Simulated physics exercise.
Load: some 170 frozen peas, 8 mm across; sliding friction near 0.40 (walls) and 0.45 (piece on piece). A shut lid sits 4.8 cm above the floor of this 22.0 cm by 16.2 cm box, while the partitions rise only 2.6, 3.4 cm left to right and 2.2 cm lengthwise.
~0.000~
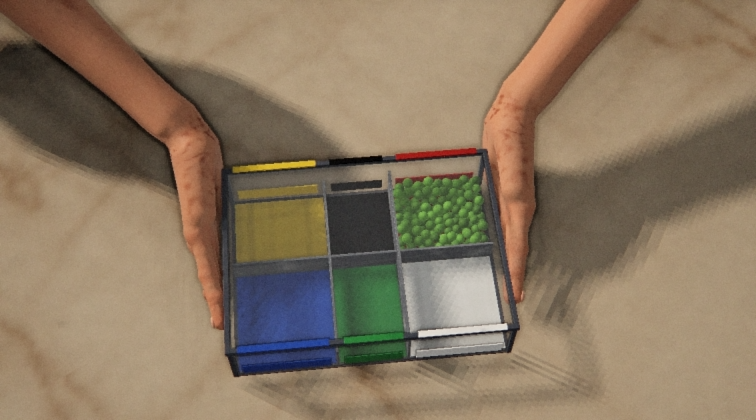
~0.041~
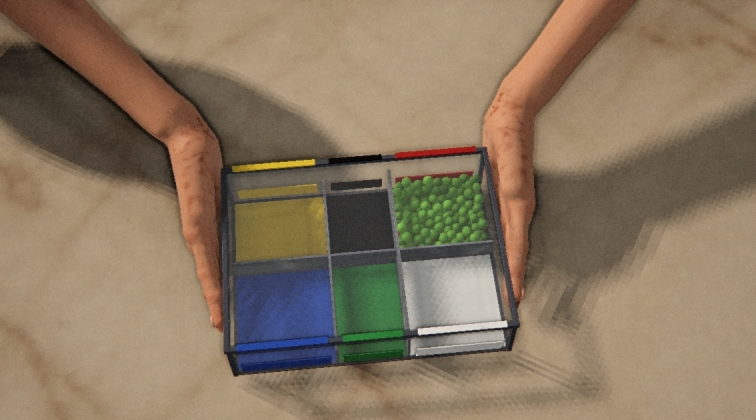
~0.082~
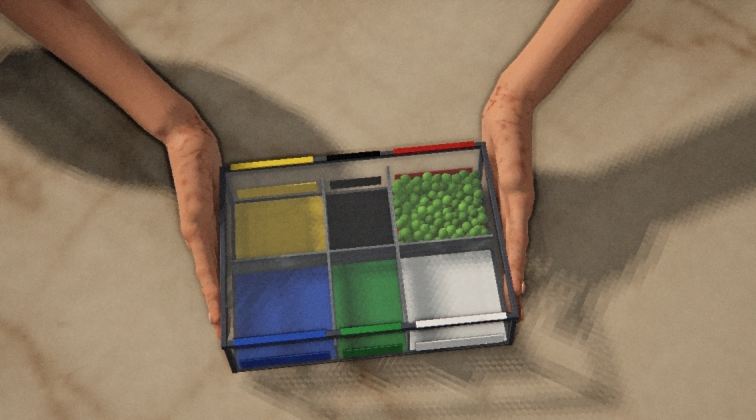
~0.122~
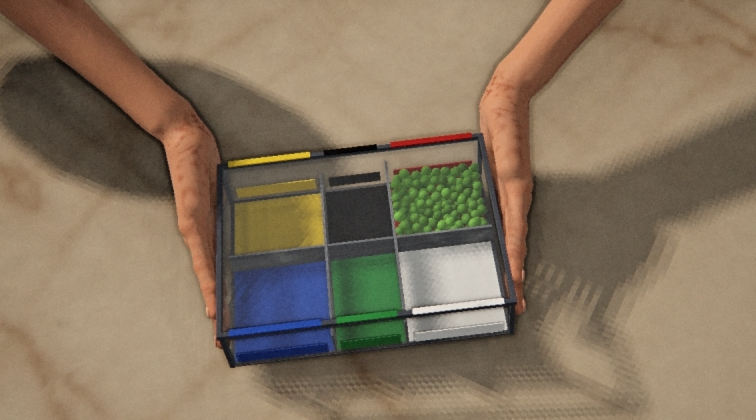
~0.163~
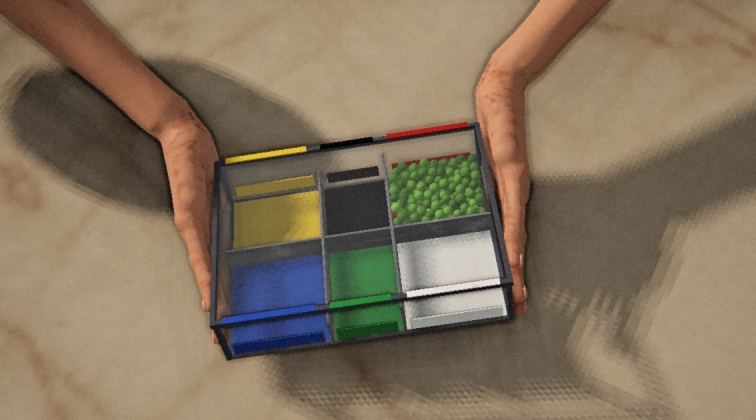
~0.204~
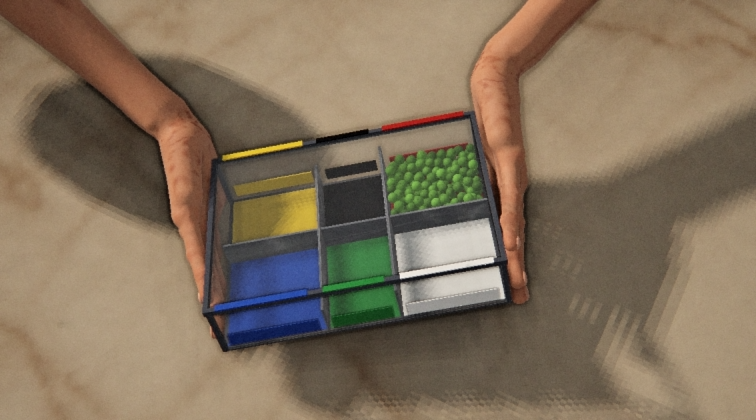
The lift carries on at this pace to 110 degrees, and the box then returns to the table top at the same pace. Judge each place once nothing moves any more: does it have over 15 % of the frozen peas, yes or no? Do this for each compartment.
Red: Yes, blue: No, green: No, yellow: No, white: No, black: No.
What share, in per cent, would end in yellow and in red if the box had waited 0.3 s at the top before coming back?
That would leave yellow with 5 percent and red with 95 percent.
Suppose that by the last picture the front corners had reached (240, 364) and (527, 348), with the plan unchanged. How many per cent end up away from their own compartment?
My guess is close to 95 per cent.
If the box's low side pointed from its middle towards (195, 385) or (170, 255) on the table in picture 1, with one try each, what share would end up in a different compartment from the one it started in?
Near 80 and 35 per cent, in that order.
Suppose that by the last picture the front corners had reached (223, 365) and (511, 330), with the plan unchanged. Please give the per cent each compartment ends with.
By the end, red has 0%, blue has 45%, green has 15%, yellow has 0%, white has 40% and black has 0%.
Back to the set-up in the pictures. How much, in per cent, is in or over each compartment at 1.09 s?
Red 95, blue 0, green 0, yellow 0, white 0, black 5.
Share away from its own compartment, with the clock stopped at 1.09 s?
At that moment it's some 5 per cent.
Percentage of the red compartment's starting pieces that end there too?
That comes out at about 90 percent.
After 1.09 s, tilt 110 degrees; red 95 %, black 5 %.
Then, at 1.67 s, tilt 49 degrees; red 95 %, yellow 5 %.
After 2.31 s, tilt 0 degrees; red 95 %, yellow 5 %.
By 2.8 s all is still; red 95 %, blue 0 %, green 0 %, yellow 5 %, white 0 %, black 0 %.
